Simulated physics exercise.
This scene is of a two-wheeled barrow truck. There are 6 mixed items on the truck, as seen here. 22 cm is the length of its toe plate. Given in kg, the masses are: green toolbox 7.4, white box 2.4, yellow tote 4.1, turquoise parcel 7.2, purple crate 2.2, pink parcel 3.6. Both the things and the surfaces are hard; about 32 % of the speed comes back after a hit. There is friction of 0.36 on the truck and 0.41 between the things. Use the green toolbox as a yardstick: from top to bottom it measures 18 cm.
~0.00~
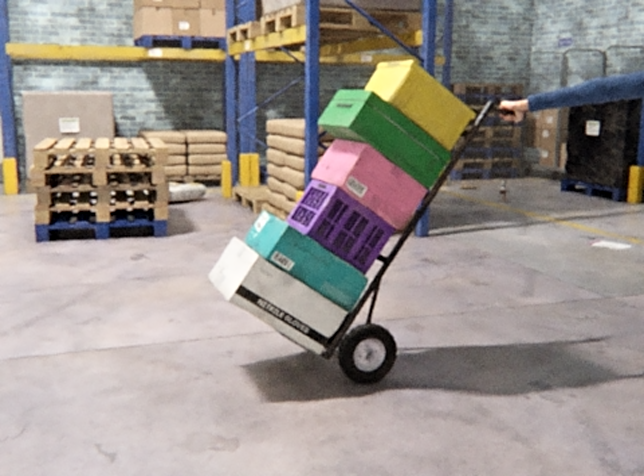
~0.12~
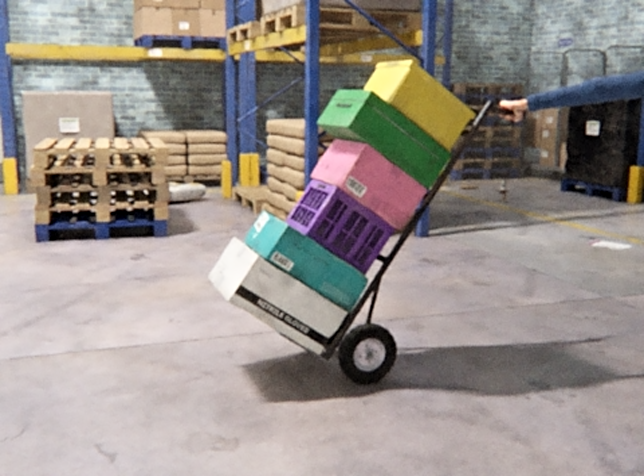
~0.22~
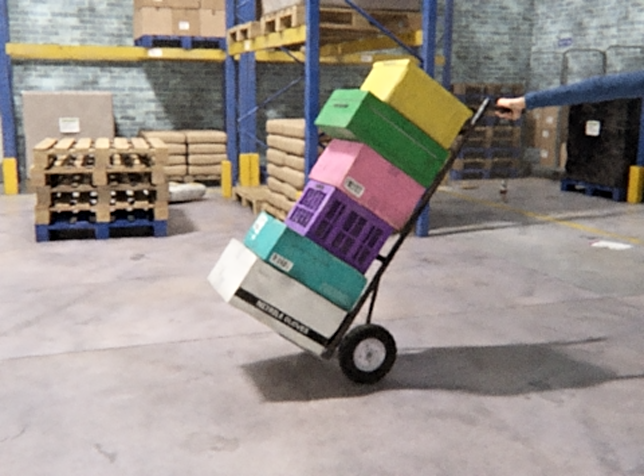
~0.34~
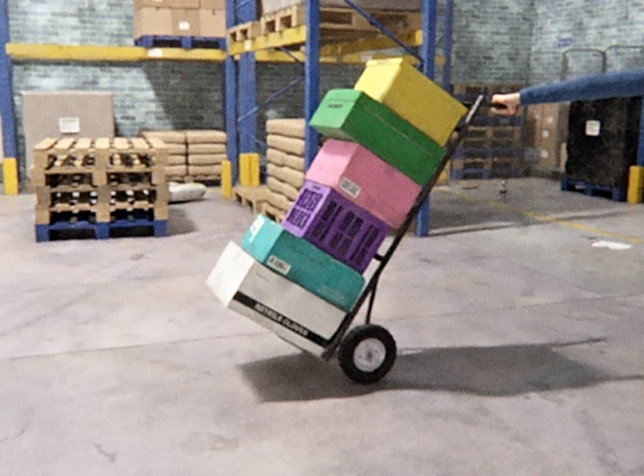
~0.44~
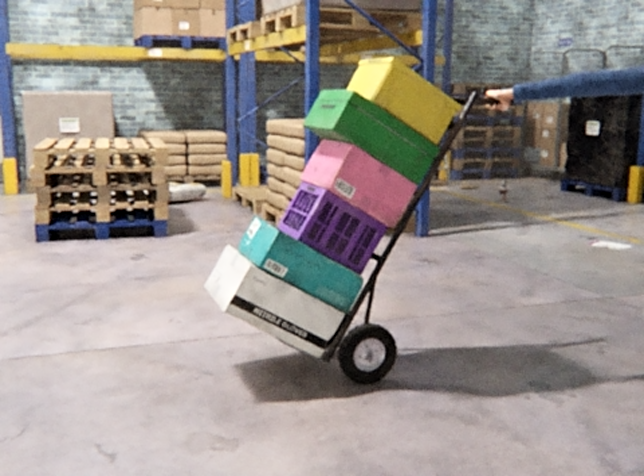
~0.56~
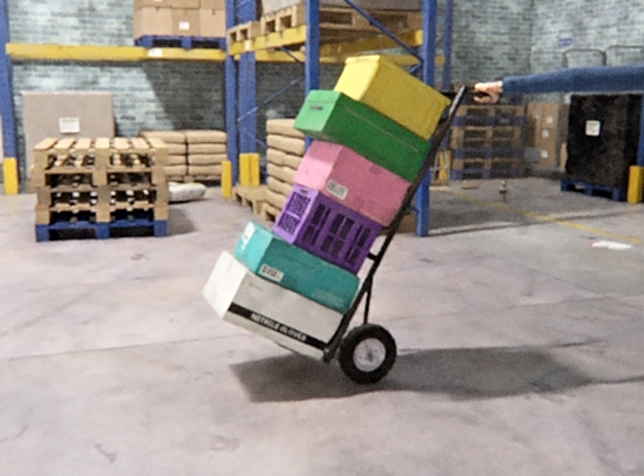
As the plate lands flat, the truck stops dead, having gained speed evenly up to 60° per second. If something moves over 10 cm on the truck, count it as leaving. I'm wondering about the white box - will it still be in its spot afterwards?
Yes, it will.
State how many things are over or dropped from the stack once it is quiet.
The answer: 4.
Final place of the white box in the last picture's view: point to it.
It settles at around (261, 346).
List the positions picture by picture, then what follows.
The first picture shows leaning back 35°; white box (276, 294); green toolbox (383, 139).
The second picture shows leaning back 35°; turquoise parcel (305, 260); purple crate (339, 226).
The third picture shows leaning back 34°; pink parcel (366, 183); green toolbox (380, 138).
The fourth picture shows leaning back 33°; yellow tote (406, 105); turquoise parcel (302, 262).
The fifth picture shows leaning back 31°; purple crate (331, 227); pink parcel (357, 182).
The sixth picture shows leaning back 28°; white box (270, 304); green toolbox (360, 136).
By 1.66 s, truck upright; yellow tote rocked 28° off its seat; green toolbox rocked 28° off its seat; pink parcel rocked 28° off its seat.
By 2.06 s, truck upright; green toolbox, yellow tote and pink parcel now dropped from the stack; purple crate on its side; turquoise parcel 2 cm from its spot.
When it is over (4.1 s), dropped from the stack, green toolbox, yellow tote, purple crate and pink parcel; the other 2 within 10 cm of the start. End places, in pixels of the last picture, white box near (261, 346).
